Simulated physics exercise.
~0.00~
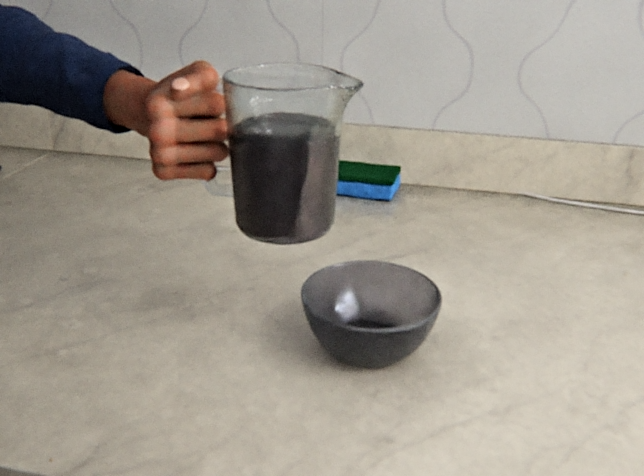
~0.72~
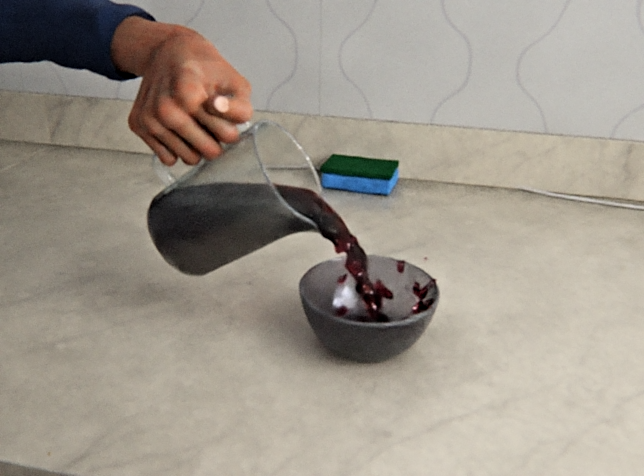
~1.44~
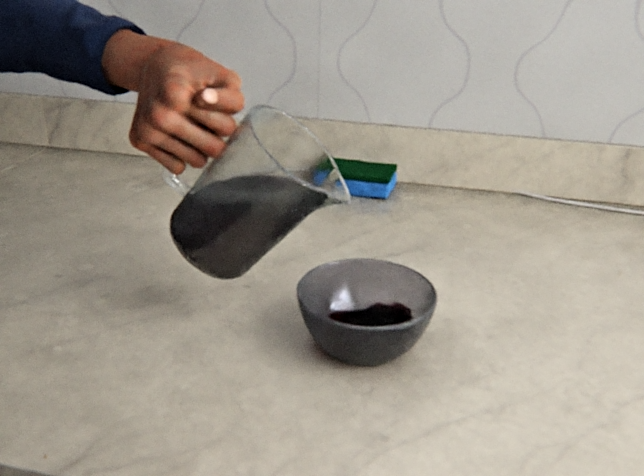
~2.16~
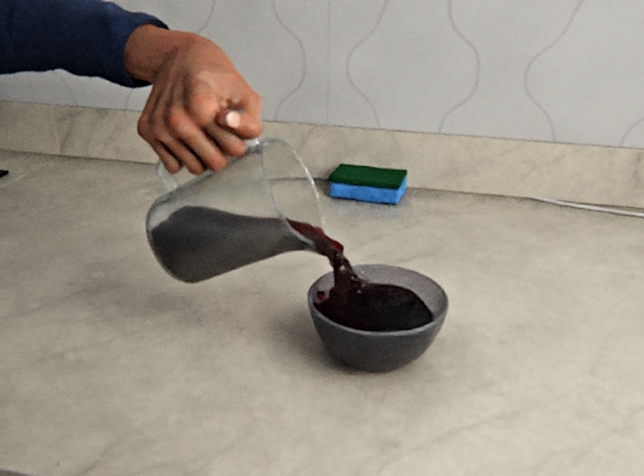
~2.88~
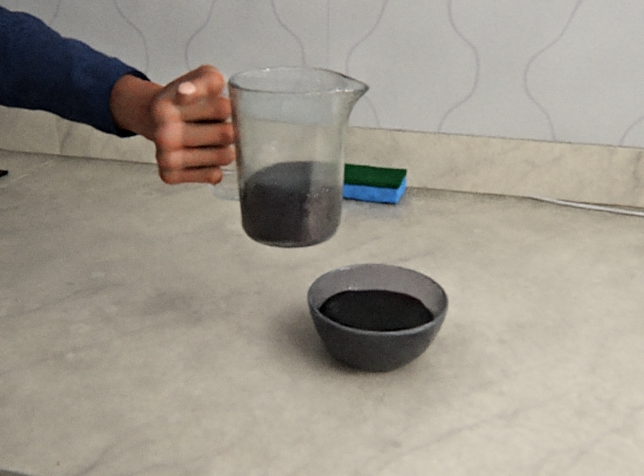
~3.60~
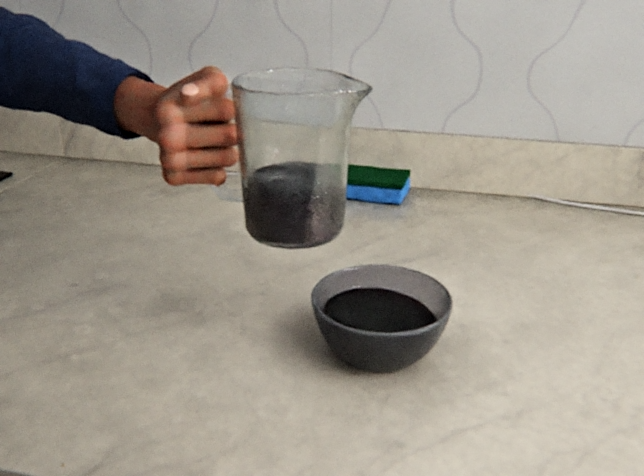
A hand tilting a glass pitcher, pouring dark red liquid into a small grey bowl in two goes, then holding it upright, partly full.
